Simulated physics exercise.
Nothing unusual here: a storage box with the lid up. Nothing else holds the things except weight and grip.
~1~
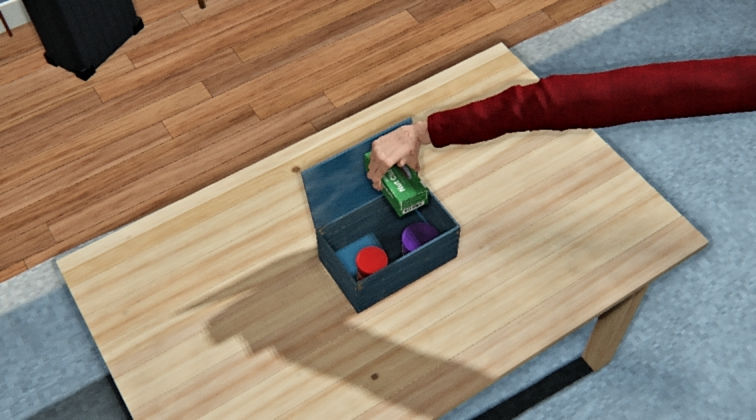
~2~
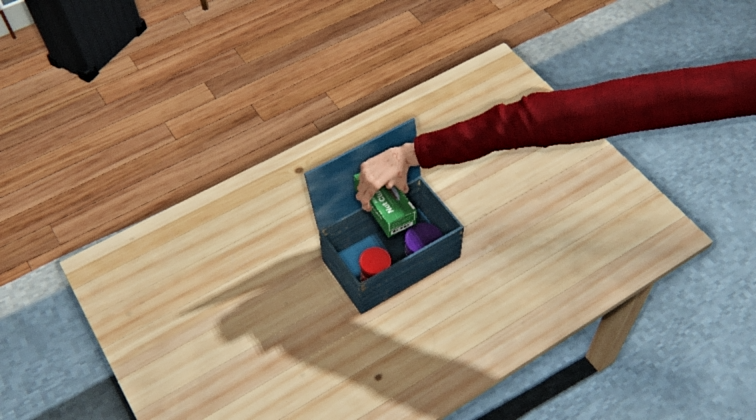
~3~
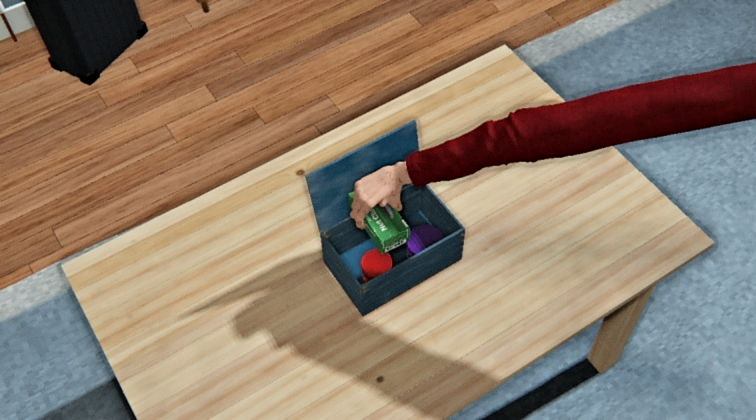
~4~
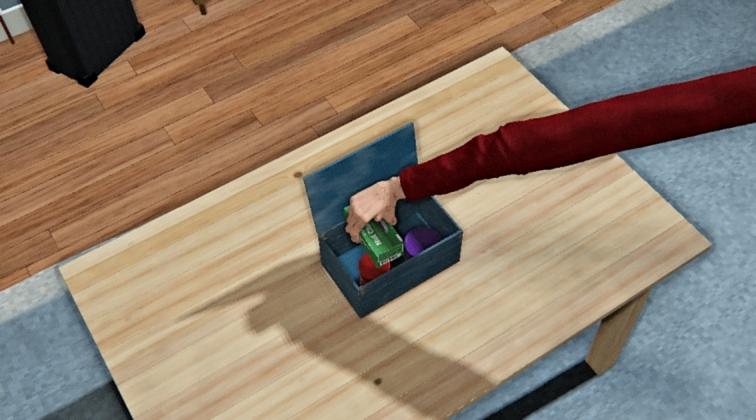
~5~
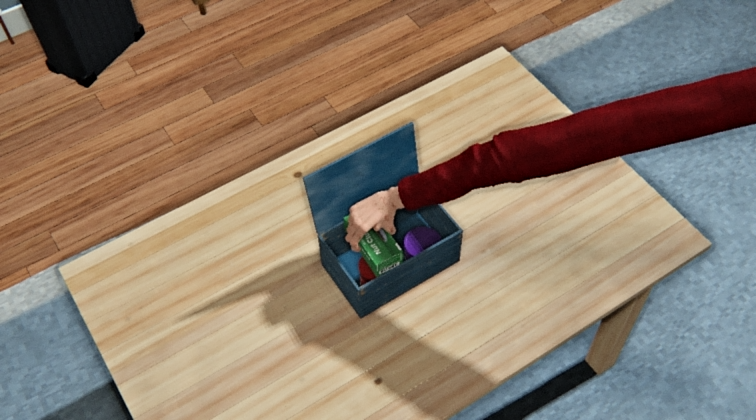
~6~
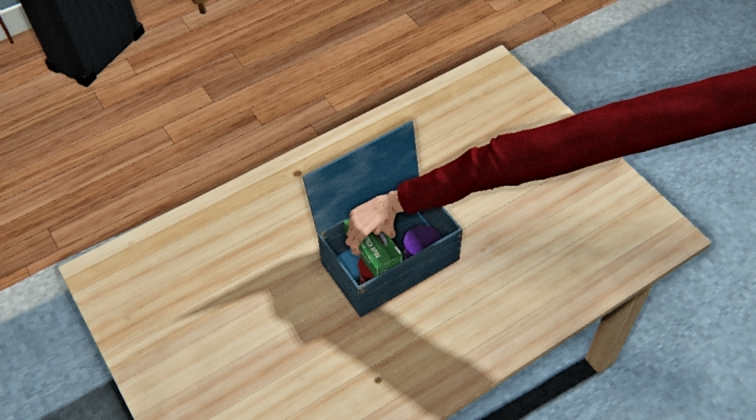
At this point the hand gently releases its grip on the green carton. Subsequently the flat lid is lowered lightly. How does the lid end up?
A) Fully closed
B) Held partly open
Option B: Held partly open.
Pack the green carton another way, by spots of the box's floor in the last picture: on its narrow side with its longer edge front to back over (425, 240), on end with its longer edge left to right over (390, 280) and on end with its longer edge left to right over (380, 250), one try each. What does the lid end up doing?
In the first case it shuts; in the second case it shuts; in the third case it stays open.
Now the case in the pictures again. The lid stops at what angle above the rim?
Some 8°.
Then, 1.20 s on from there, lid starting down.
Then, 1.80 s on from there, lid 48° above the rim.
Then, 2.30 s on from there, lid 15° above the rim; green carton turned 16° from how it was put near (375, 242).
Then, 4.10 s on from there, lid 9° above the rim; green carton turned 10° from how it was put near (375, 243).
In the end, lid 9° above the rim; left askew, green carton; the other 2 unmoved. At the end, from the last picture's camera, green carton near (375, 243).
